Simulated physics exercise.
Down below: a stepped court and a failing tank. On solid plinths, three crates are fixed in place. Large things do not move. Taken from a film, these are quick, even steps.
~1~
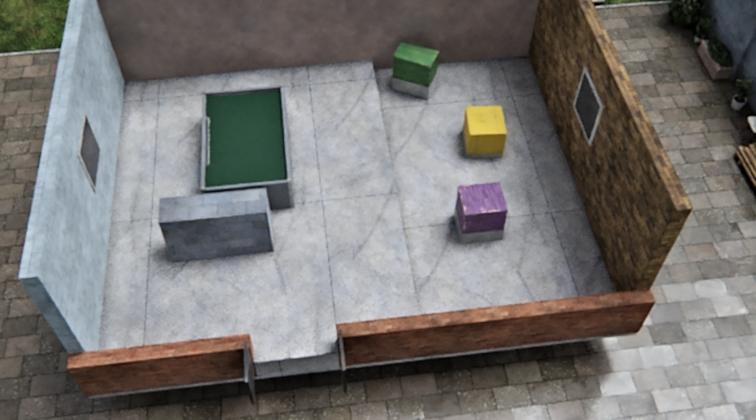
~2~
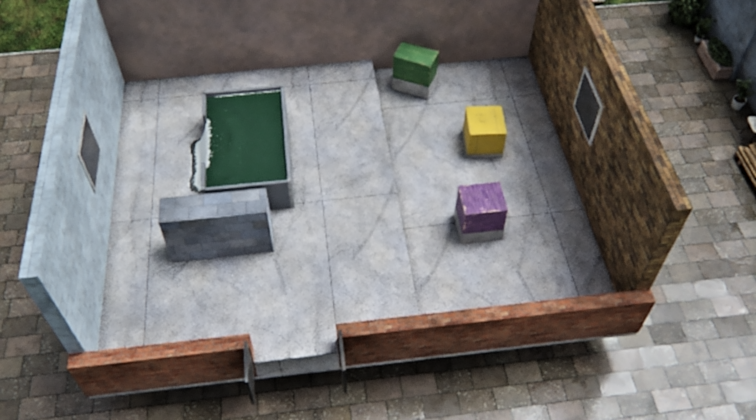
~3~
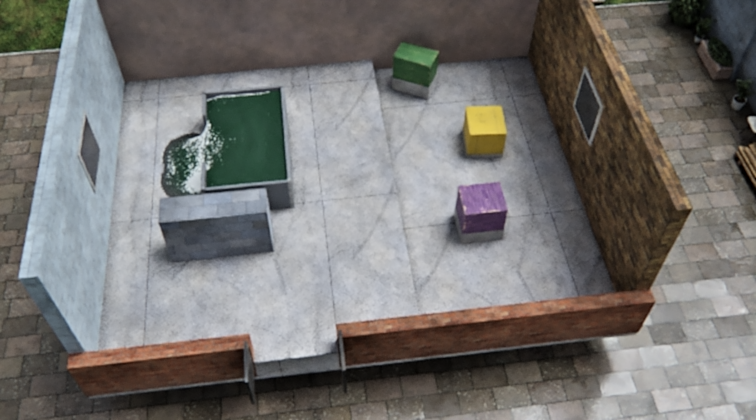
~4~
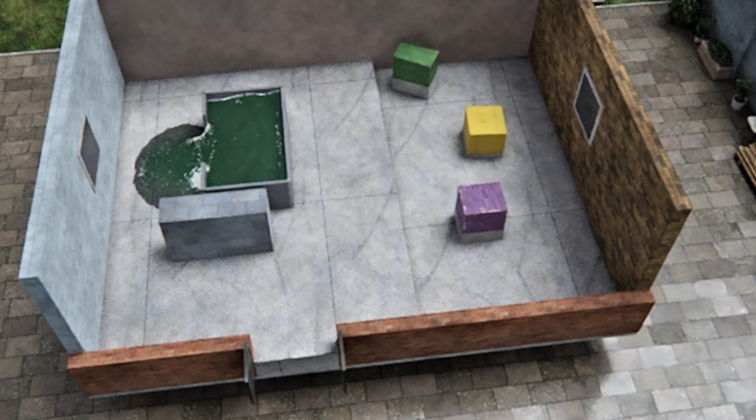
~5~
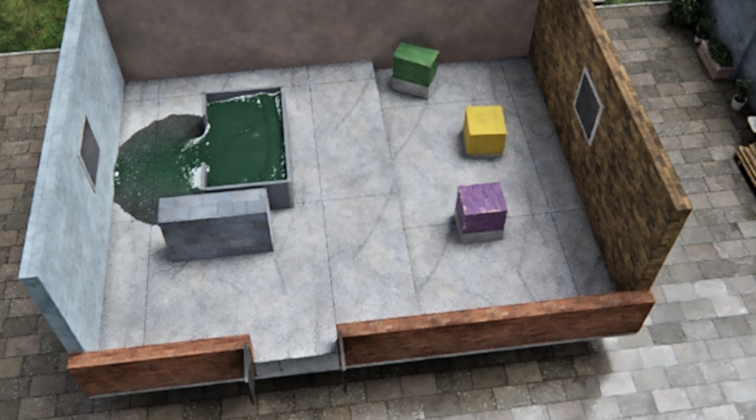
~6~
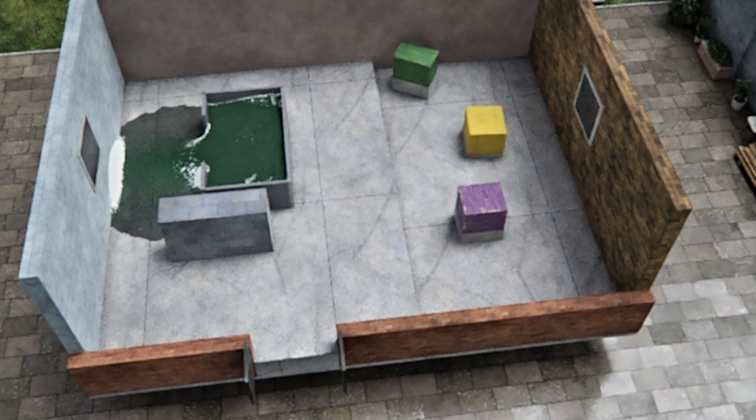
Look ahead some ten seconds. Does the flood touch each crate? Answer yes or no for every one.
Purple crate: No; yellow crate: No; green crate: No.
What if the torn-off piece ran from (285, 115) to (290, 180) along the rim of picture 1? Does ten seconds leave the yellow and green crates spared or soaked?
Taking them in turn, the yellow crate is overtopped and the green crate is missed.
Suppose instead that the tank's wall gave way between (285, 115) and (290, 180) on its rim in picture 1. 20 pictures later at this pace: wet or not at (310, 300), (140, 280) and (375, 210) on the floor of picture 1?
Okay, the first is left untouched, the next is left untouched, and the last is waterlogged.
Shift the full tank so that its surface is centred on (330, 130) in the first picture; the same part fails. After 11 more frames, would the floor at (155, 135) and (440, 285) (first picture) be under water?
Taking them in turn, drenched, then left unwetted.
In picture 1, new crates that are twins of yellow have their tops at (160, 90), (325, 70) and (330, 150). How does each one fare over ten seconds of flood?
Going through them in order, the first is overtopped, the second is overtopped and the third is not reached.
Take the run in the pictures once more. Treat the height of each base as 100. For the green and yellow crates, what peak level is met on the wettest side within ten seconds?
40 and 80 per cent, roughly.
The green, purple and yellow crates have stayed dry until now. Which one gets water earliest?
The one in green, then.
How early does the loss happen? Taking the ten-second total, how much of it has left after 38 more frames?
Around 45 per cent.
A moment on, water covers 10 % of the floor; the purple crate not reached, the yellow crate not reached, the green crate not reached.
Next, water covers 20 % of the floor; the purple crate not reached, the yellow crate not reached, the green crate not reached.
Then, water covers 35 % of the floor; the purple crate not reached, the yellow crate not reached, the green crate not reached.
Later, water covers 65 % of the floor; the purple crate not reached, the yellow crate water round its plinth, the green crate water round its plinth.
In the end, water covers 95 % of the floor; the purple crate stayed above the water, the yellow crate stayed above the water, the green crate stayed above the water.
